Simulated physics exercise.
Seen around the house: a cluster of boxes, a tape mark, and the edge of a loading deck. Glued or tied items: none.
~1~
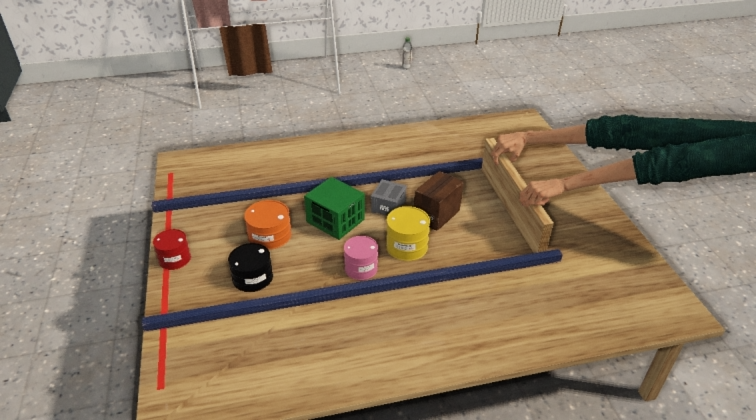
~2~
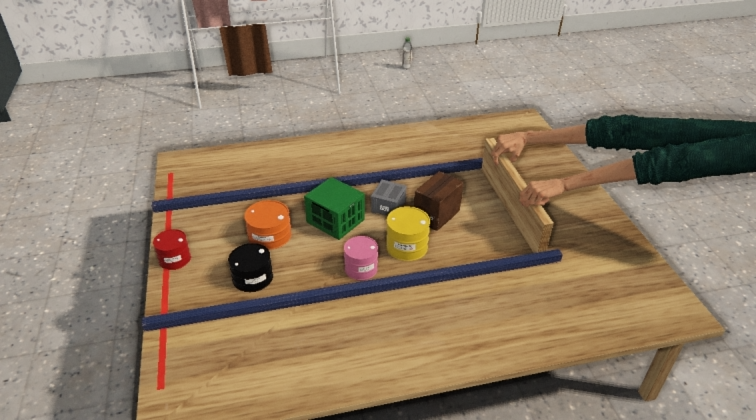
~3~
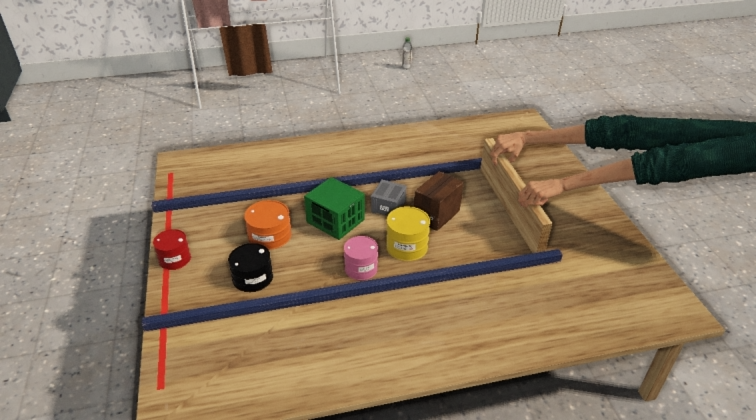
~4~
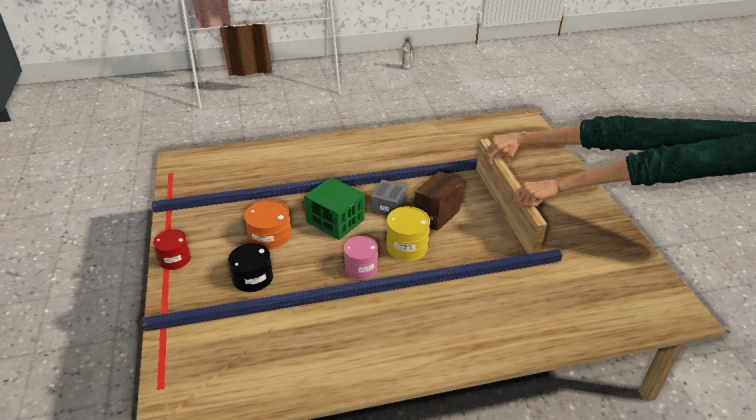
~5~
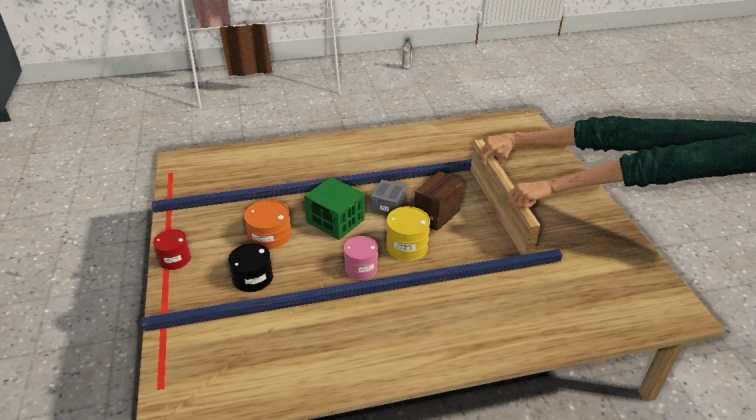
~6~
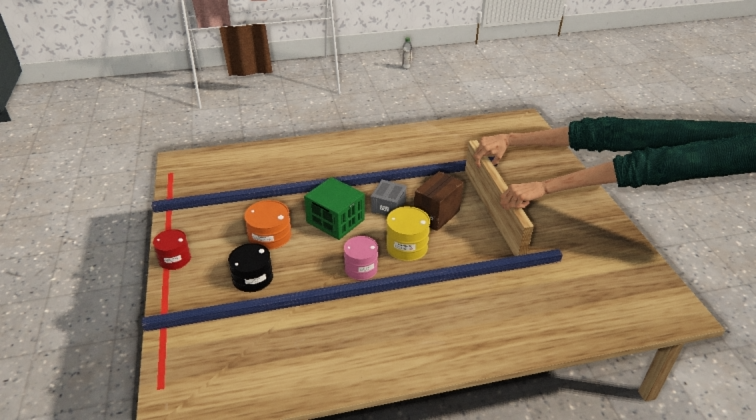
A wooden plank, gripped by two hands, sat almost still and then slid slightly left between blue rails on a table, while the colored canisters, green crate and smaller boxes stayed where they were.
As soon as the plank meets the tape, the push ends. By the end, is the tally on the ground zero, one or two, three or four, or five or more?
The tally on the ground is five or more.
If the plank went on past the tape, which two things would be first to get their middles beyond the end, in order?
The red canister leads and the orange canister comes second.
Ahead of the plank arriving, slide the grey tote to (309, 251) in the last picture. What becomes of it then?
Started there, the object drops over the edge.
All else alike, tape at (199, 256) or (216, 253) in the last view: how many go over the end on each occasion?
Try 1: 4; try 2: 2.
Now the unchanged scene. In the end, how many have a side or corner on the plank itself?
The count in contact is 3.
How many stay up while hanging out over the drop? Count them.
The count is 3.
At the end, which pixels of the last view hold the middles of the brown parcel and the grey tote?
Roughly at (147, 236) and at (151, 217), in that order.
Soon after, none off yet; red canister at rest near (172, 249); black canister at rest near (251, 267); orange canister moving near (265, 225).
At rest, the number that fall off is five or more; fallen, yellow canister, green crate, orange canister, black canister and red canister.
